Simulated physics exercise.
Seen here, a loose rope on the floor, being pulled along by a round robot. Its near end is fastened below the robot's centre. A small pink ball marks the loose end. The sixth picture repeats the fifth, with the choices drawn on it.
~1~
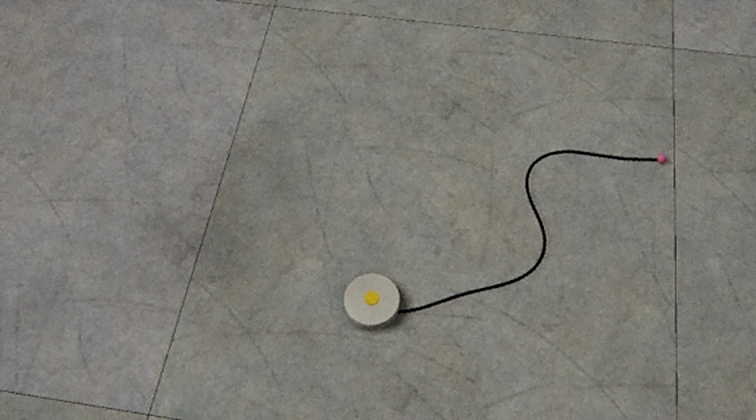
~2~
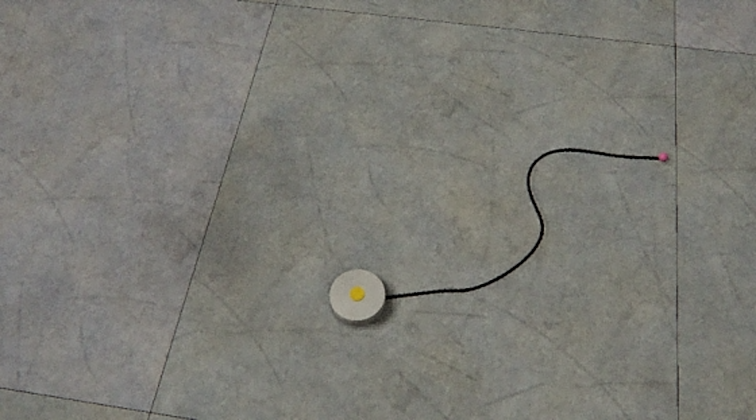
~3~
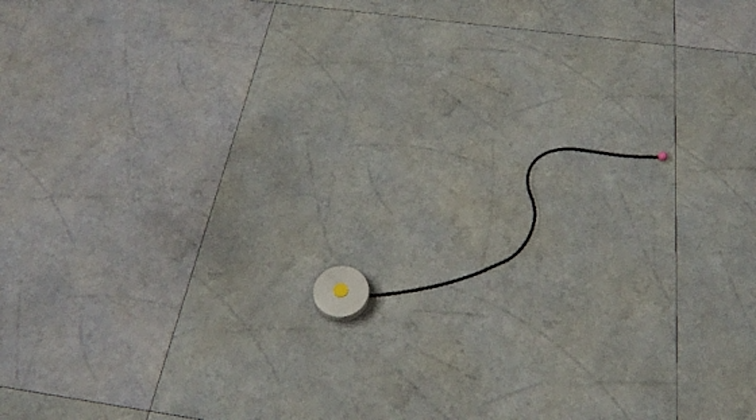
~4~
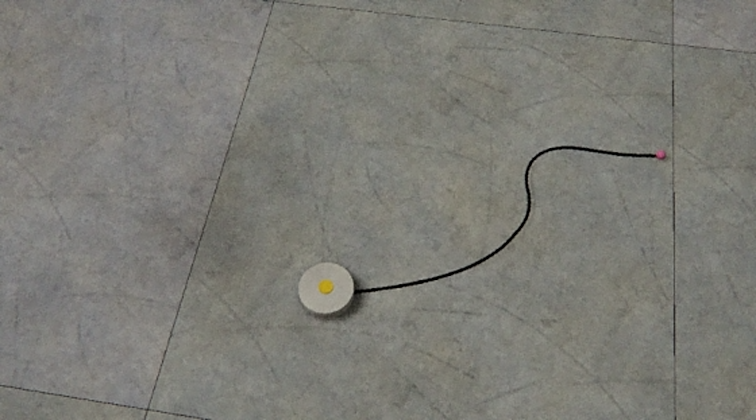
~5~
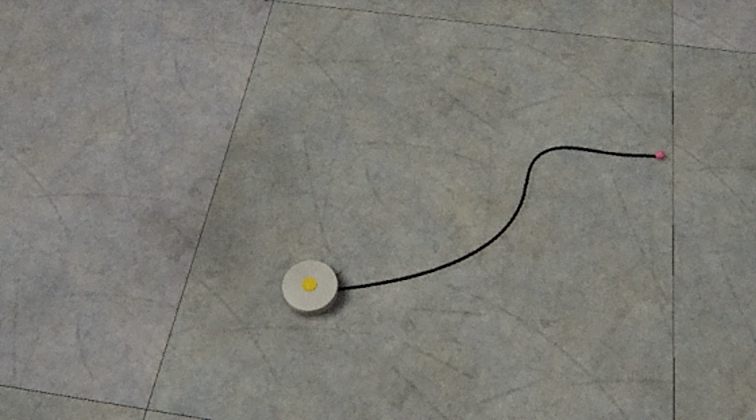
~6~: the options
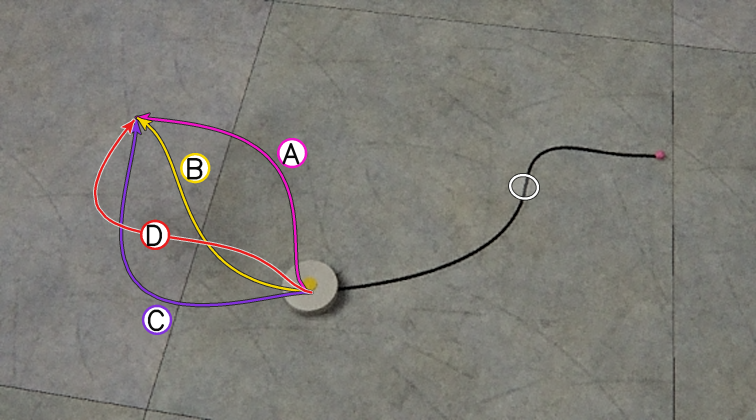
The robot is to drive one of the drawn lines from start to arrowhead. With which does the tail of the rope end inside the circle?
The robot should drive B.
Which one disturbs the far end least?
Route A.
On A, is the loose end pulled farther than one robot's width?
Yes.
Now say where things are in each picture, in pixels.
In the first picture, robot (372, 302); free end (662, 159).
In the second picture, robot (358, 298); free end (663, 157).
In the third picture, robot (341, 294); free end (663, 156).
In the fourth picture, robot (327, 291); free end (661, 155).
In the fifth picture, robot (311, 289); free end (660, 155).
On the copy, A from (311, 292) via (269, 158) to (136, 118); B from (311, 292) via (193, 219) to (138, 118); C from (311, 292) via (131, 275) to (136, 121); D from (311, 292) via (149, 234) to (134, 120); the ring at (524, 187).
On B. First, robot (211, 246), middle of the rope (431, 225), free end (620, 158).
Then, robot (170, 161), middle of the rope (371, 211), free end (572, 173).
Finally, robot (134, 112), middle of the rope (319, 180), free end (523, 186); the free end is on the ring.
By contrast, A leaves the free end at (534, 161); C leaves the free end at (499, 201); D leaves the free end at (498, 189).
